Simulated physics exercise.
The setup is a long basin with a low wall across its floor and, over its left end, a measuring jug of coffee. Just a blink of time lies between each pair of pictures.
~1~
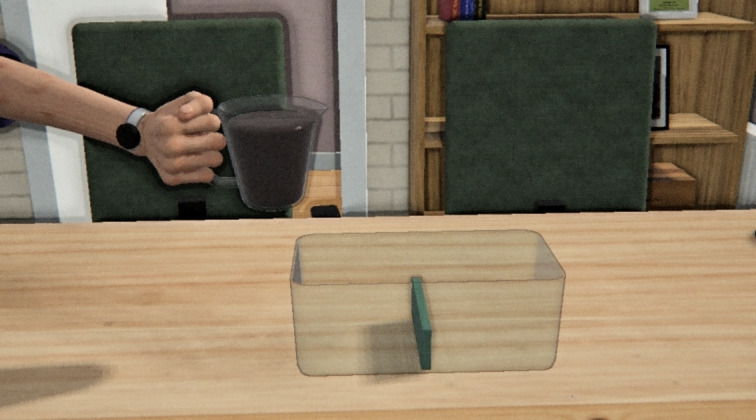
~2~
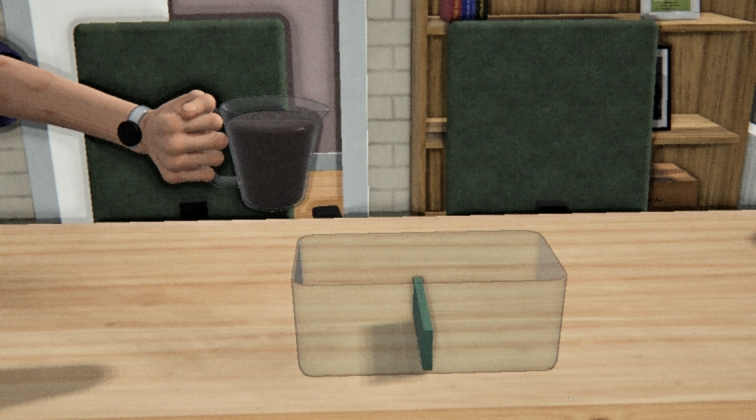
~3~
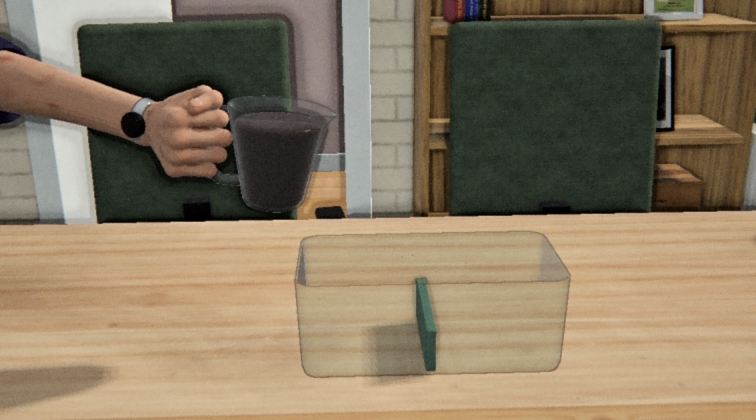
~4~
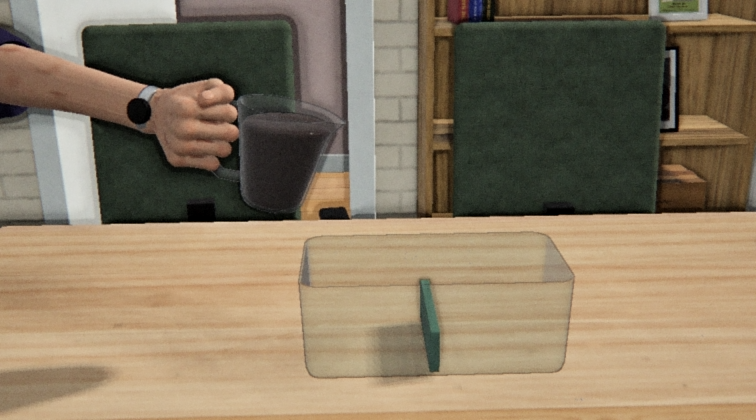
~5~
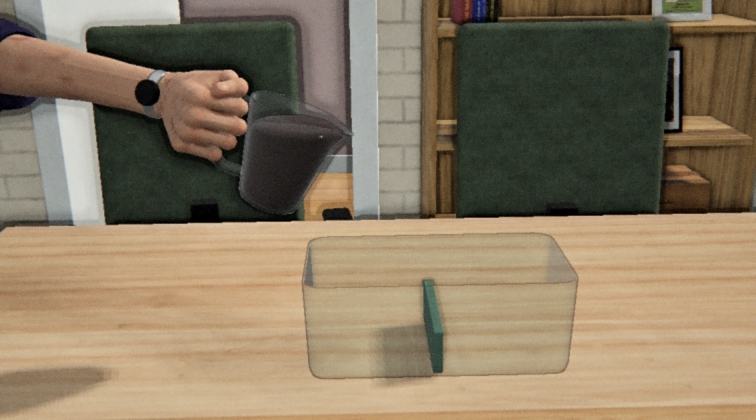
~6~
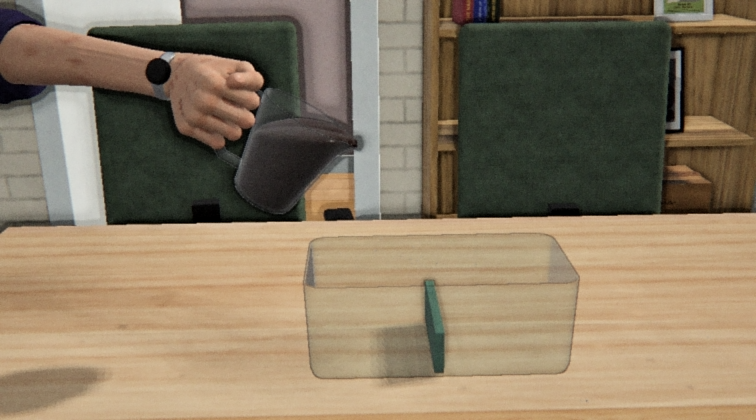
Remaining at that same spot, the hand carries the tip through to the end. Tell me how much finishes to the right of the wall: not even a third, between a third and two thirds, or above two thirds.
The quantity right of the wall will come in below one third.
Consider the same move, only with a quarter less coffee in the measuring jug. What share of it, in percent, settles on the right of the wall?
The share comes to roughly 5 per cent.
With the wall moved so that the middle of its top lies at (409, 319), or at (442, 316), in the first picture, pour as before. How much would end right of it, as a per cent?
The first one comes to 20 percent, while the second comes to 10 percent.
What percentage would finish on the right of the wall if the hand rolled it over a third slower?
About 5 per cent would end up there.
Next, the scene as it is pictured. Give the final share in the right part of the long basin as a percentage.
5 %.
A moment on, the measuring jug is tipped on its side and 48 per cent is still to pour, 25 is left of the wall and 0 right of it.
Next, the measuring jug is tipped right over and 9 per cent is still to pour, 76 is left of the wall and 0 right of it.
Then the measuring jug is tipped right over and 1 per cent is still to pour, 89 is left of the wall and 4 right of it.
Later the measuring jug is tipped right over and 0 per cent is still to pour, 90 is left of the wall and 5 right of it.
At rest 90 per cent lies left of the wall, 5 right of it and 5 outside.
